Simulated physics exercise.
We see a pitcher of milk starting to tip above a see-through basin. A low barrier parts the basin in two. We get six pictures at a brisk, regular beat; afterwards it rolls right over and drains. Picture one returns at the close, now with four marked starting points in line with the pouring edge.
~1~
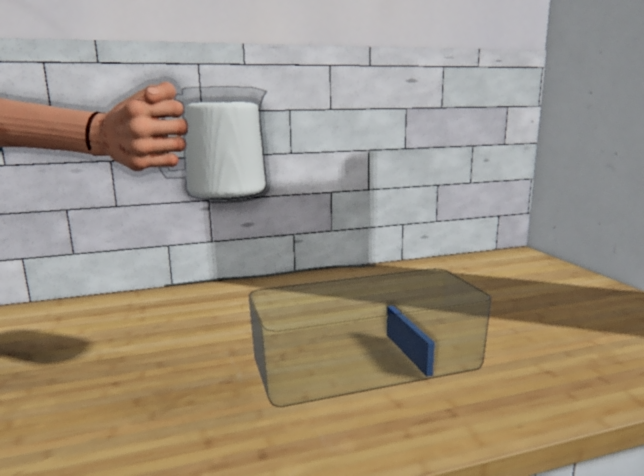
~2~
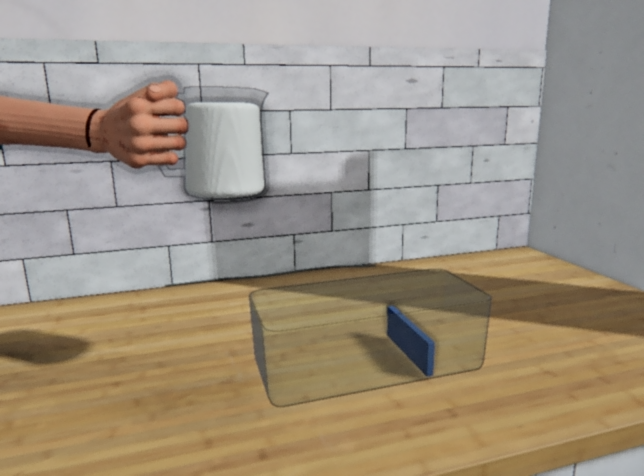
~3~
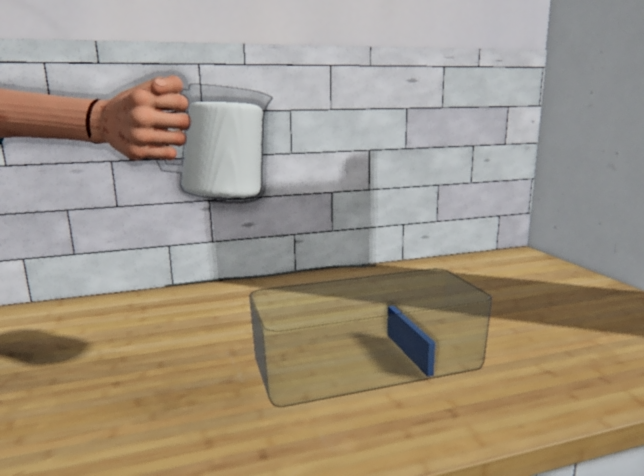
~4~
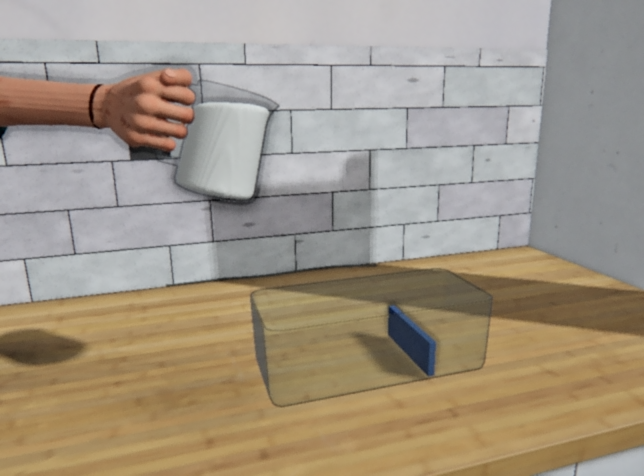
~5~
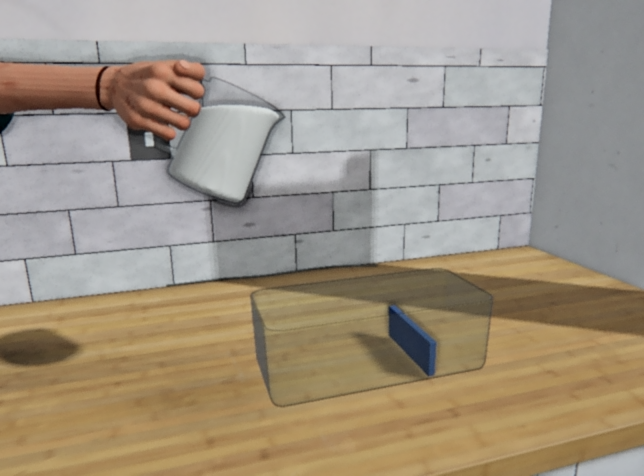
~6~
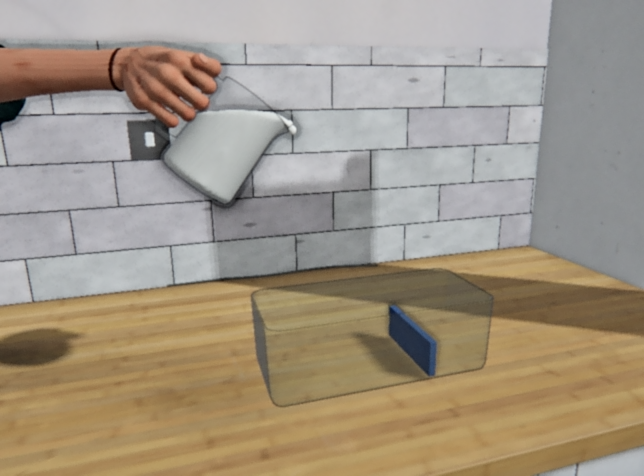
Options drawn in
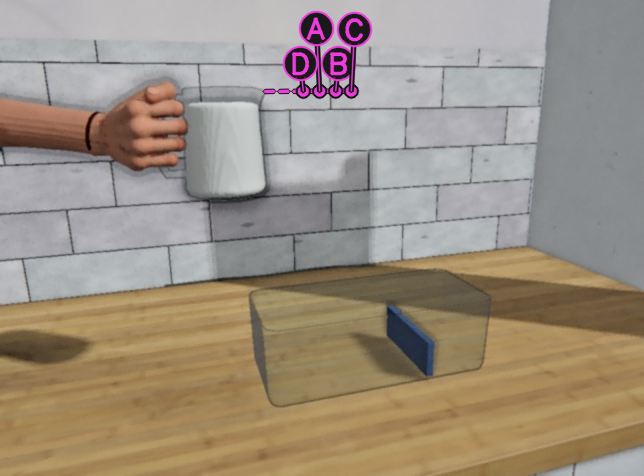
On a wooden counter by a tiled wall, a hand held a see-through pitcher of milk above a clear basin with a low blue divider, then tipped it rightward until milk reached over the lip.
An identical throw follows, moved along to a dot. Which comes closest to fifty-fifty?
The answer is dot B.
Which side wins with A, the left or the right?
The left one.
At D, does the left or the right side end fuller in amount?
More ends on the left.
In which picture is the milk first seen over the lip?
In picture 6.
On the marked copy, A at (319, 91); B at (335, 91); C at (351, 91); D at (303, 91).
With A, about 84 % ends left of the wall and 7 % right of it; 9 % is lost outside.
With B, about 52 % ends left of the wall and 46 % right of it; 3 % is lost outside.
With C, about 17 % ends left of the wall and 80 % right of it; 3 % is lost outside.
With D, about 90 % ends left of the wall and 4 % right of it; 6 % is lost outside.
